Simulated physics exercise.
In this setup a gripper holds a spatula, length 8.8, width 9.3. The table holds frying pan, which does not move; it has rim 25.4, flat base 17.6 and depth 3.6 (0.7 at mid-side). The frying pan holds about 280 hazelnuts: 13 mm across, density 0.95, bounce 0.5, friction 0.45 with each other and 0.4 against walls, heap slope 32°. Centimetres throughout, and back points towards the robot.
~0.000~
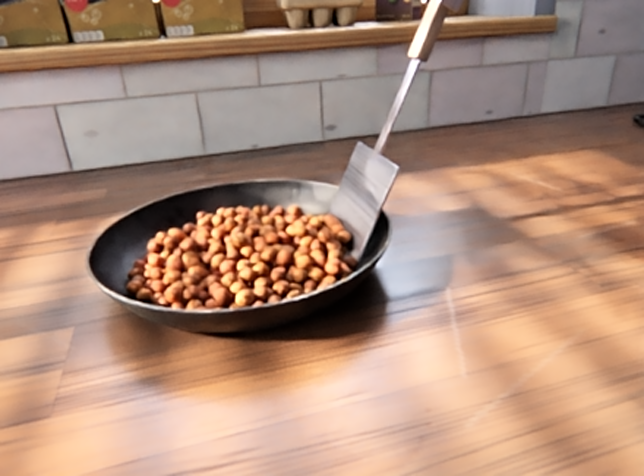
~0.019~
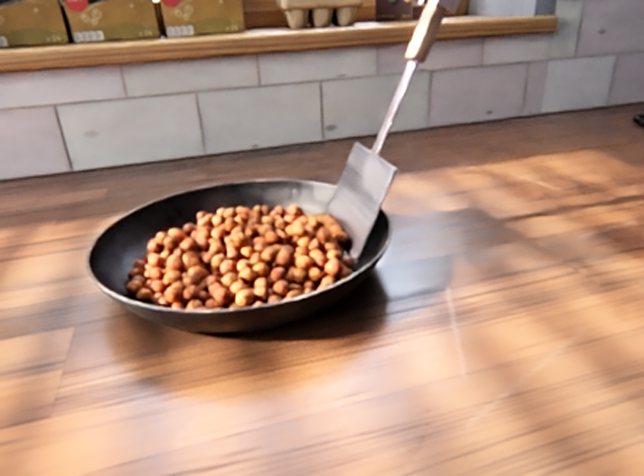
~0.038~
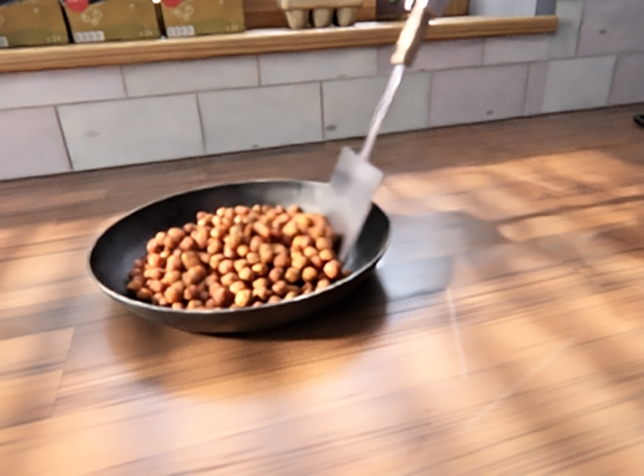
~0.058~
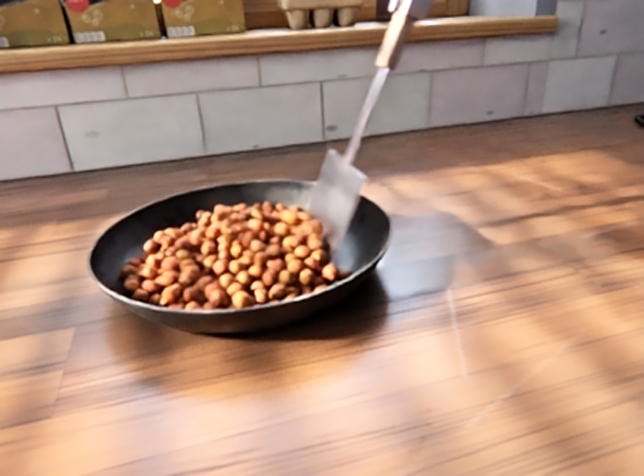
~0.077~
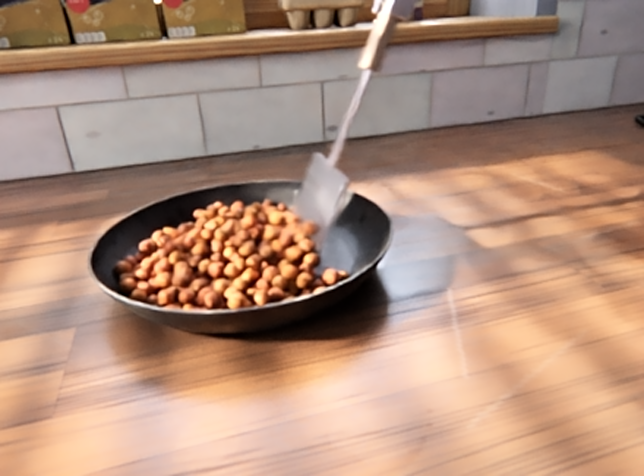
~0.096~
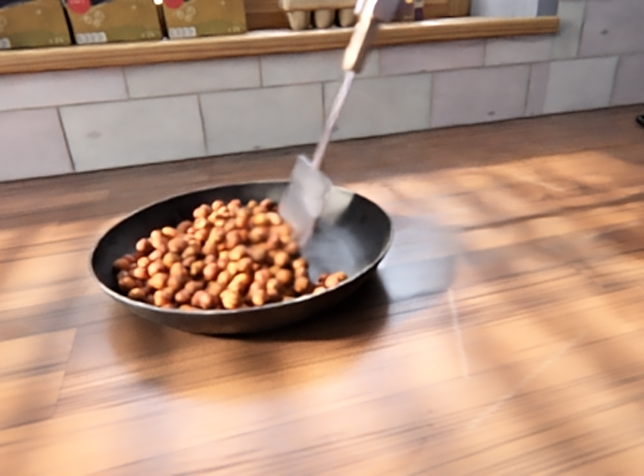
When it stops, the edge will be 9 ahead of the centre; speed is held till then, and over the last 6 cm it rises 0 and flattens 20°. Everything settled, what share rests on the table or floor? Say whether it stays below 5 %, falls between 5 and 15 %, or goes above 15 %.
It goes above 15 %.
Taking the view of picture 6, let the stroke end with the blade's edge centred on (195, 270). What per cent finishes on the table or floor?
About 0 per cent.
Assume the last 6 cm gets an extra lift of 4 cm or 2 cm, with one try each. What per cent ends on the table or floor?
Estimates, in order: 20 % then 25 %.
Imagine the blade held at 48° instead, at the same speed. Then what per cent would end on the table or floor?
Result, estimated: 15 %.
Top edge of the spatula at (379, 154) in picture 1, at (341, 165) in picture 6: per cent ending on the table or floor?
10 per cent.
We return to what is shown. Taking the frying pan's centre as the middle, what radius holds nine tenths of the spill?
I'd put it at about 30 centimetres.
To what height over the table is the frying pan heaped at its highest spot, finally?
Height at rest: Roughly 5.5 cm.
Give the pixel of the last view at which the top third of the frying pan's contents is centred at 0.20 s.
It is centred close to (158, 246).
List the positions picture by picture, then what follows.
In the first picture, spatula top edge at (377, 153), sloping 65°; upper third of the load around (248, 242), from x 135 to 350, top at y 210; 285 in the frying pan.
In the second picture, spatula top edge at (375, 154), sloping 65°; upper third of the load around (248, 242), from x 135 to 345, top at y 210.
In the third picture, spatula top edge at (362, 159), sloping 65°; upper third of the load around (258, 239), from x 135 to 345, top at y 210.
In the fourth picture, spatula top edge at (347, 163), sloping 65°; upper third of the load around (253, 238), from x 130 to 345, top at y 210.
In the fifth picture, spatula top edge at (331, 165), sloping 65°; upper third of the load around (245, 239), from x 125 to 340, top at y 205.
In the sixth picture, spatula top edge at (315, 168), sloping 65°; upper third of the load around (237, 242), from x 120 to 340, top at y 205; 285 in the frying pan.
By 0.15 s, sloping 65°, highest piece 5 above the table; 285 in the frying pan.
By 0.20 s, sloping 57°, highest piece 6 above the table; 285 in the frying pan.
By 0.42 s, sloping 45°, highest piece 5 above the table; 228 in the frying pan, 54 on the table or floor, 3 on the blade or in flight.
By 1.47 s, sloping 45°, highest piece 5 above the table; 228 in the frying pan, 57 on the table or floor.
Final count, 228 in the frying pan, 57 on the table or floor. That is 20 % on the table or floor.
